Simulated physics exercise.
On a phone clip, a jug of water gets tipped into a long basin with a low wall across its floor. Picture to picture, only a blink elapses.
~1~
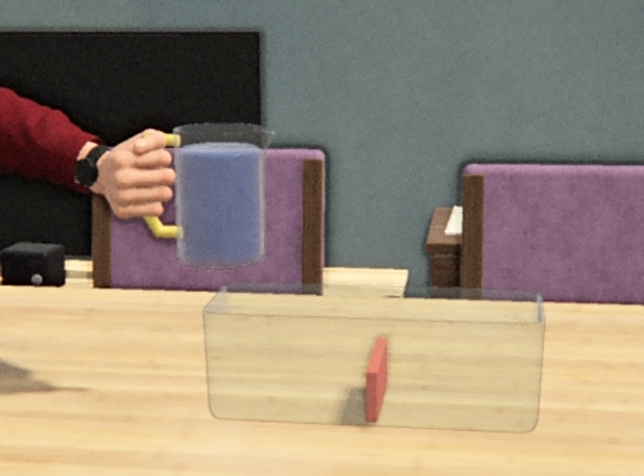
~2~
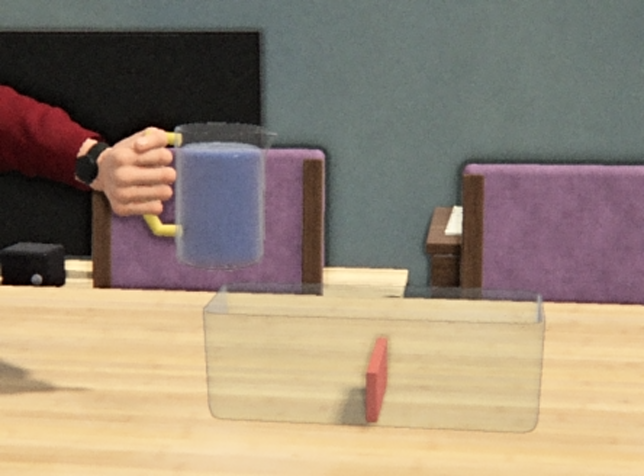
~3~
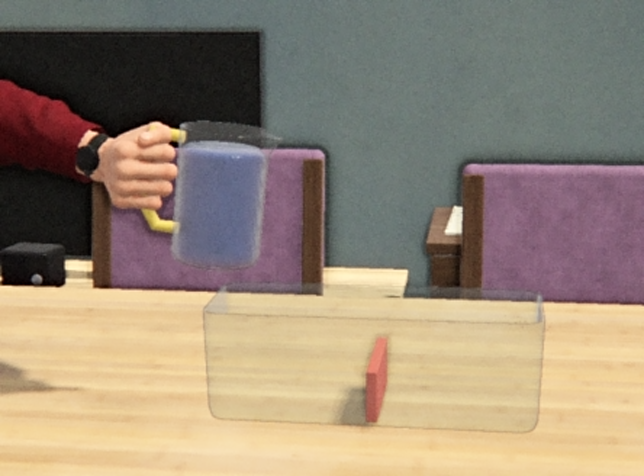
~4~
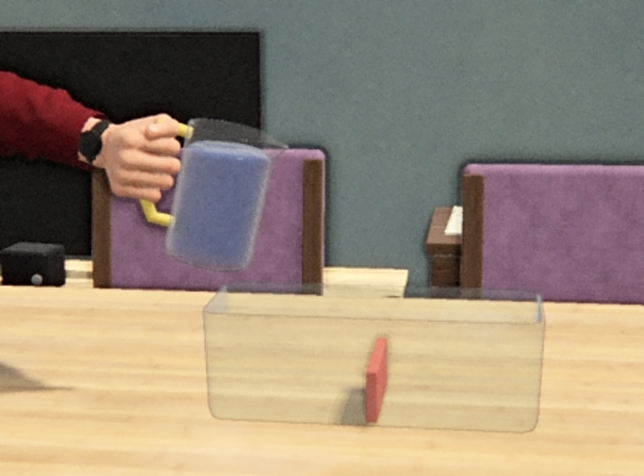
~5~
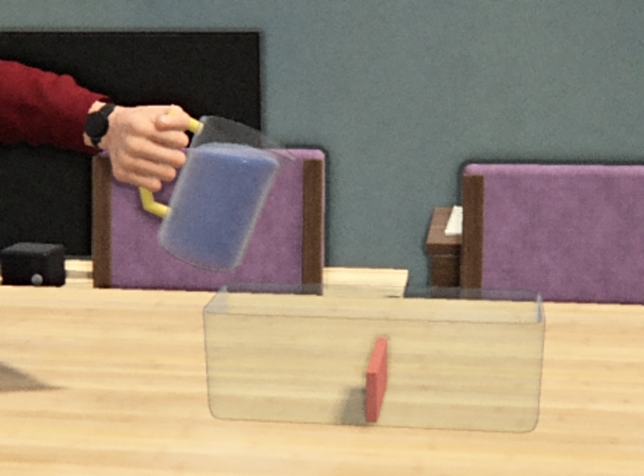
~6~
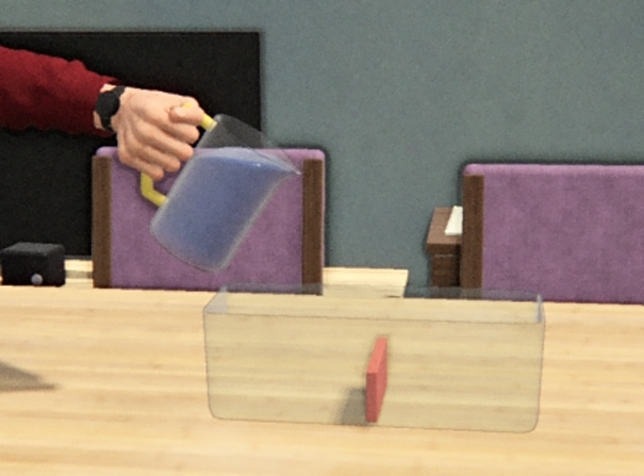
In a room with a grey-green wall, a pale wooden table is seen from its front edge, slightly above, by a still camera. Two purple chairs and a black panel stand behind a clear long basin with a low red wall inside, while a red-sleeved hand wearing a dark watch grips a yellow-handled jug of blue water at left. The hand first barely moves, then tilts the jug rightward increasingly quickly.
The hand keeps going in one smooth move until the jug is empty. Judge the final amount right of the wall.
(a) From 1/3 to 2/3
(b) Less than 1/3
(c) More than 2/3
b.
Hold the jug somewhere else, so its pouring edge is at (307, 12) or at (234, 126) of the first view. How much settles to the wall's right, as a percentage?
Start one gives some 90 %, start two some 5 %.
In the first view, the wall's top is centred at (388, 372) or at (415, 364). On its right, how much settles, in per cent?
Well, it's close to 10 per cent for the first one, then 5 per cent for the other.
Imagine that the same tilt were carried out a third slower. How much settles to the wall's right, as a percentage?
Around 5 percent ends up there.
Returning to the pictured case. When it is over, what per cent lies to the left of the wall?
Roughly 85 percent of it.
A moment on, the jug is tipped on its side and 71 per cent is still to pour, 10 is left of the wall and 1 right of it.
Next, the jug is tipped on its side and 38 per cent is still to pour, 43 is left of the wall and 2 right of it.
Then the jug is tipped on its side and 17 per cent is still to pour, 64 is left of the wall and 10 right of it.
Later the jug is tipped on its side and 8 per cent is still to pour, 77 is left of the wall and 11 right of it.
Finally, 86 per cent lies left of the wall, 11 right of it and 2 outside.
